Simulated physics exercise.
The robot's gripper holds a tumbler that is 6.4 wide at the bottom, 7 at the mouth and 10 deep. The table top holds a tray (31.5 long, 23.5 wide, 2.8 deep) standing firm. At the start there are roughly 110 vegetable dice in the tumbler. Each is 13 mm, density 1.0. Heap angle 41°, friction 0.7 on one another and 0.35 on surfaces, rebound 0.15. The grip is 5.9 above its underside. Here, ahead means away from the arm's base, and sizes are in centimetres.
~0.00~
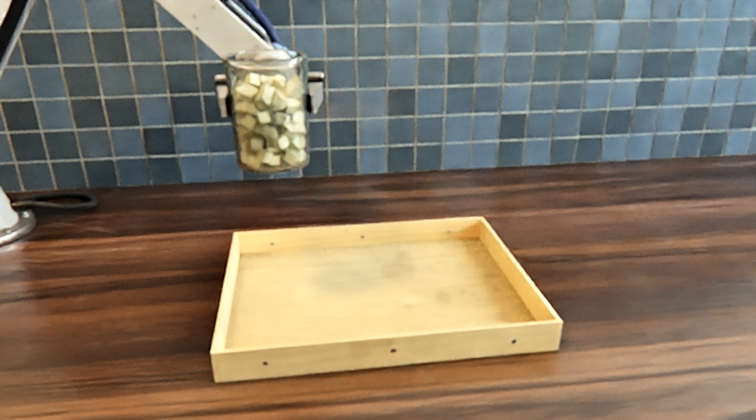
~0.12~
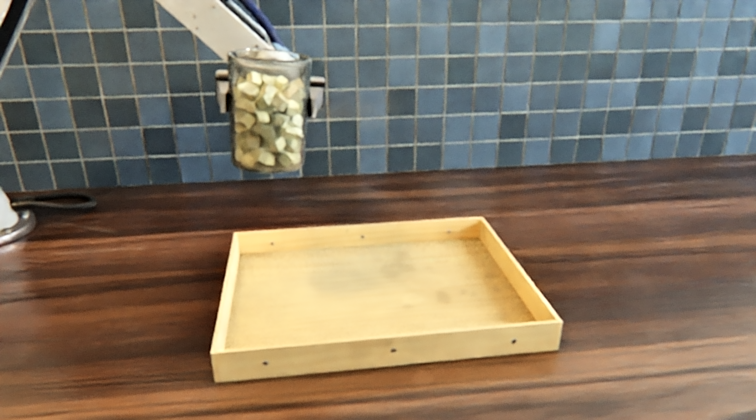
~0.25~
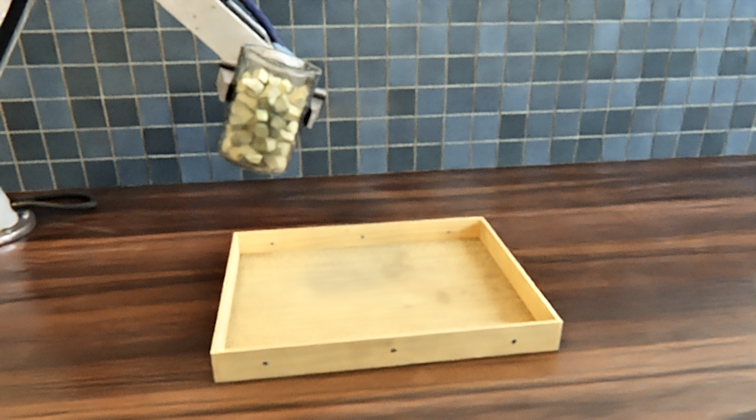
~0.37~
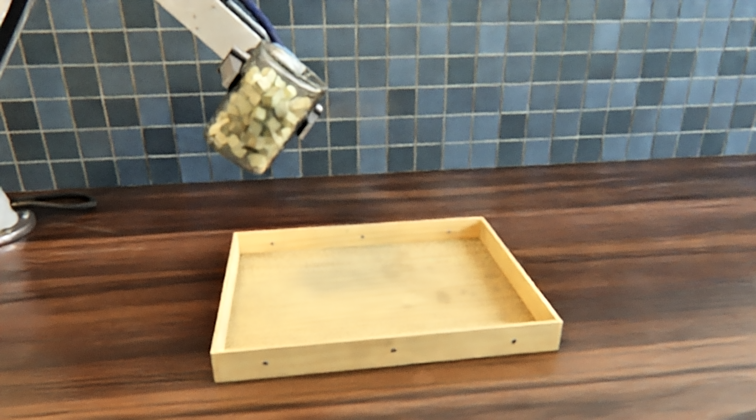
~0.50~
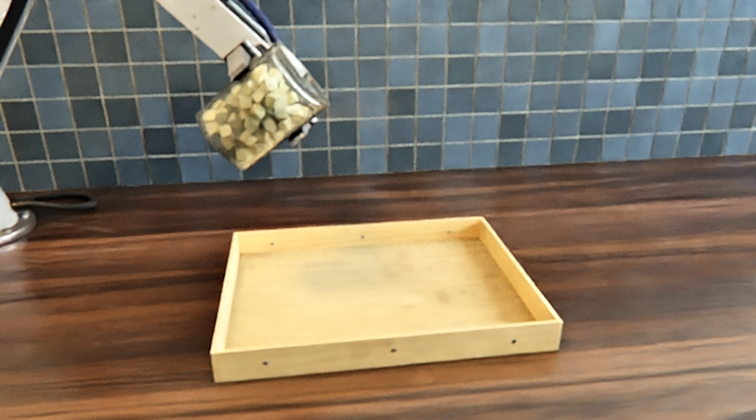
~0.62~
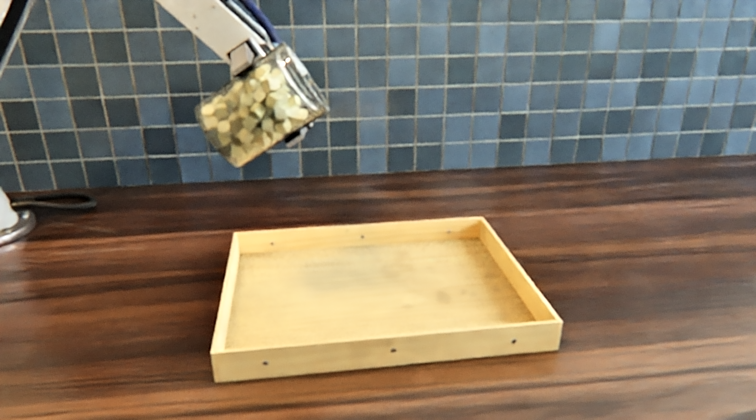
A robot arm's gripper holds a clear tumbler filled with pale vegetable dice above a wooden tray on a dark table, then steadily tilts it to a steep angle, its mouth turning right, while the dice stay inside.
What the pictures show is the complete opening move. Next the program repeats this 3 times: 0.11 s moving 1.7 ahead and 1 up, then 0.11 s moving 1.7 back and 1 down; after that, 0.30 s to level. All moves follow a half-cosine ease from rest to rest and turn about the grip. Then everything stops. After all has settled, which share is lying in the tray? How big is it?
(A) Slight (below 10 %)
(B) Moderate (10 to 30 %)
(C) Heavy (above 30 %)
The answer is A.
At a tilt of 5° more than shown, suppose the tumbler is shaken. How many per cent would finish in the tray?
About 0 percent.
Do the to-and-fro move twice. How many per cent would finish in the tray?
About 0 per cent, then.
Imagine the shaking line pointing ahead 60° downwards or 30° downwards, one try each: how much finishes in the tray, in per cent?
You'd get some 0 per cent with the first setting and some 0 per cent with the second.
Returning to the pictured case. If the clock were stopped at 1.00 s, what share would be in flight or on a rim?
Logged share: Close to 0 per cent.
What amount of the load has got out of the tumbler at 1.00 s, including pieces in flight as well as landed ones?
Share gone by then: Close to 0 %.
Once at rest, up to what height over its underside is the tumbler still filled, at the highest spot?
Top of the fill: Near 9.5 cm.
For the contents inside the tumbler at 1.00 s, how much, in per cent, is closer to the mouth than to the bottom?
I'd say close to 40 per cent.
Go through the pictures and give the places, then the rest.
In the first frame, the tumbler middle at (270, 112), level; upper third of the load around (268, 98), from x 240 to 300, top at y 85; 106 in the tumbler.
In the second frame, the tumbler middle at (269, 112), tilted 6° forward; upper third of the load around (268, 98), from x 240 to 300, top at y 80.
In the third frame, the tumbler middle at (267, 112), tilted 20° forward; upper third of the load around (259, 98), from x 230 to 300, top at y 80.
In the fourth frame, the tumbler middle at (264, 111), tilted 38° forward; upper third of the load around (260, 96), from x 220 to 305, top at y 75.
In the fifth frame, the tumbler middle at (262, 109), tilted 52° forward; upper third of the load around (258, 94), from x 210 to 300, top at y 70.
In the sixth frame, the tumbler middle at (261, 108), tilted 58° forward; upper third of the load around (258, 94), from x 210 to 300, top at y 70; 106 in the tumbler.
After 1.00 s, tilted 58° forward, highest piece 24 above the table; 106 in the tumbler.
After 1.39 s, tilted 41° forward, highest piece 24 above the table; 106 in the tumbler.
After 1.78 s, level, highest piece 26 above the table; 106 in the tumbler.
After 2.83 s, level, highest piece 26 above the table; 106 in the tumbler.
In the end, 106 in the tumbler. That is 0 % in the tray.
